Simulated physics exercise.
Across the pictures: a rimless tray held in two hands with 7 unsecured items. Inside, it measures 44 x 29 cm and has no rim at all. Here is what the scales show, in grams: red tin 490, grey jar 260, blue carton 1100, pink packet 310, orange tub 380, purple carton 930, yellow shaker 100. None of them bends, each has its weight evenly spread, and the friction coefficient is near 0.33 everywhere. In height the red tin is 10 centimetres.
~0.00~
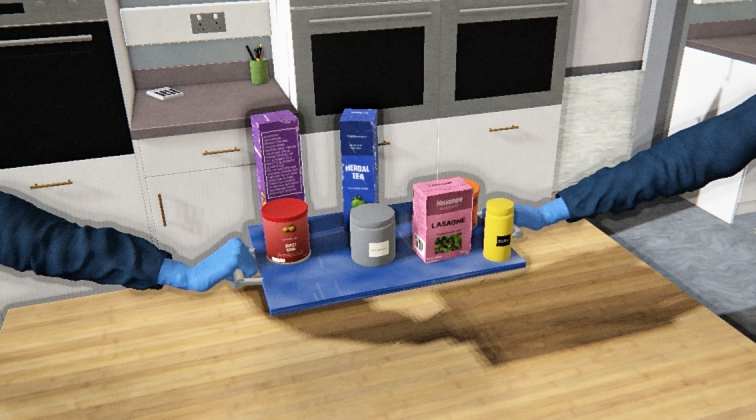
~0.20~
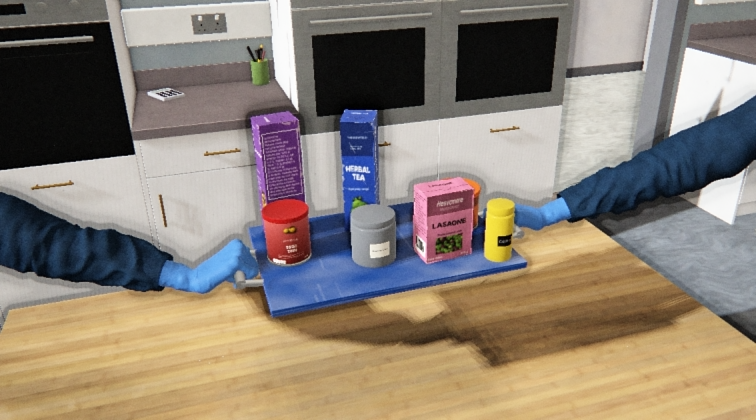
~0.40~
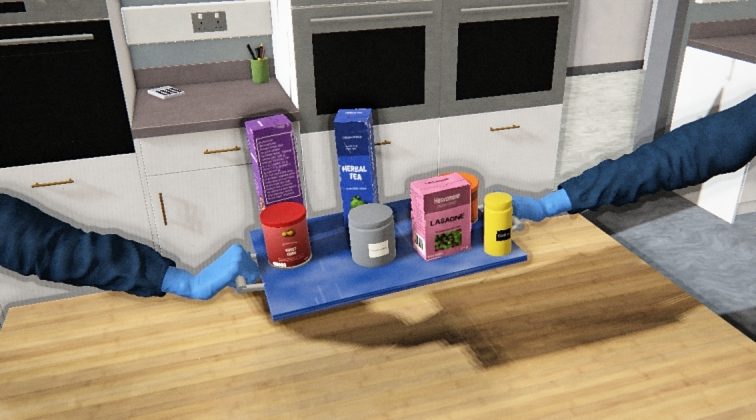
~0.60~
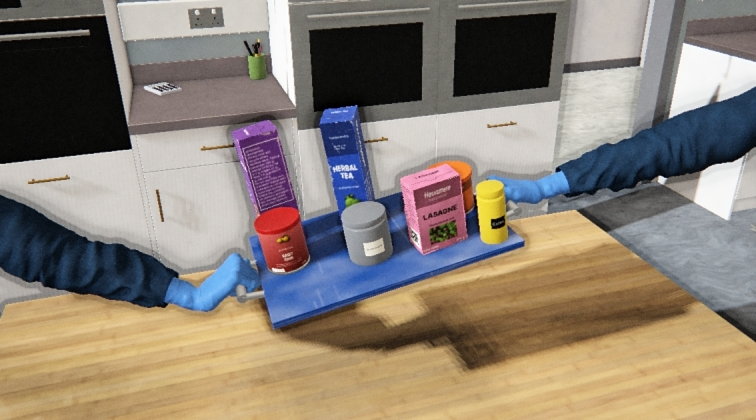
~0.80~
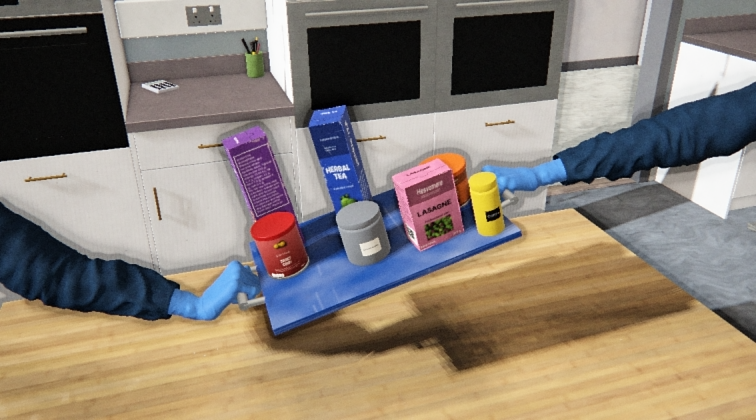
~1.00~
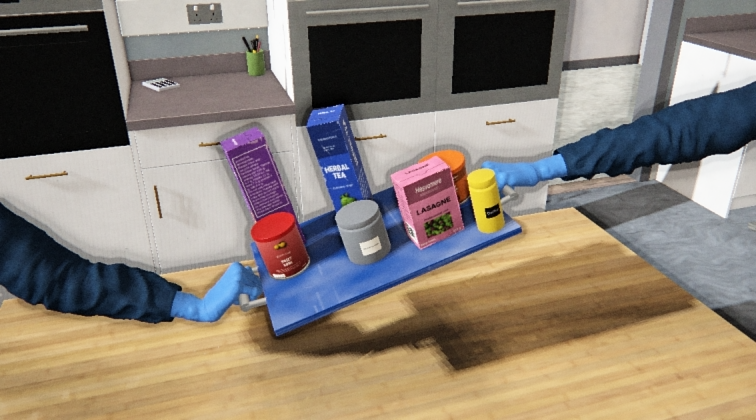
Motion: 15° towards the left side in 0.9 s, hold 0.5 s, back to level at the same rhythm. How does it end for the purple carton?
Steady.
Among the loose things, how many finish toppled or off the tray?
The answer is 0.
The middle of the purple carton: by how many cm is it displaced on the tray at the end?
I'd say about 0 cm between start and finish.
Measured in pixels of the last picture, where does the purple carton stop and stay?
Close to (276, 170).
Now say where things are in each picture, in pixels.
Tray level; purple carton (280, 178); red tin (287, 231), in the first frame.
Tray level; blue carton (361, 171); pink packet (443, 220), in the second frame.
Tray at 3°, left edge down; yellow shaker (498, 224), in the third frame.
Tray at 9°, left edge down; red tin (283, 241); grey jar (367, 233), in the fourth frame.
Tray at 14°, left edge down; blue carton (343, 169); pink packet (429, 205), in the fifth frame.
Tray at 15°, left edge down; purple carton (265, 194), in the sixth frame.
By 1.70 s, tray at 14°, left edge down.
By 1.90 s, tray at 9°, left edge down.
By 2.10 s, tray at 3°, left edge down.
By 2.30 s, tray level.
When it is over (2.9 s), all 7 within 5 cm of the start. In the last view, purple carton near (276, 170).
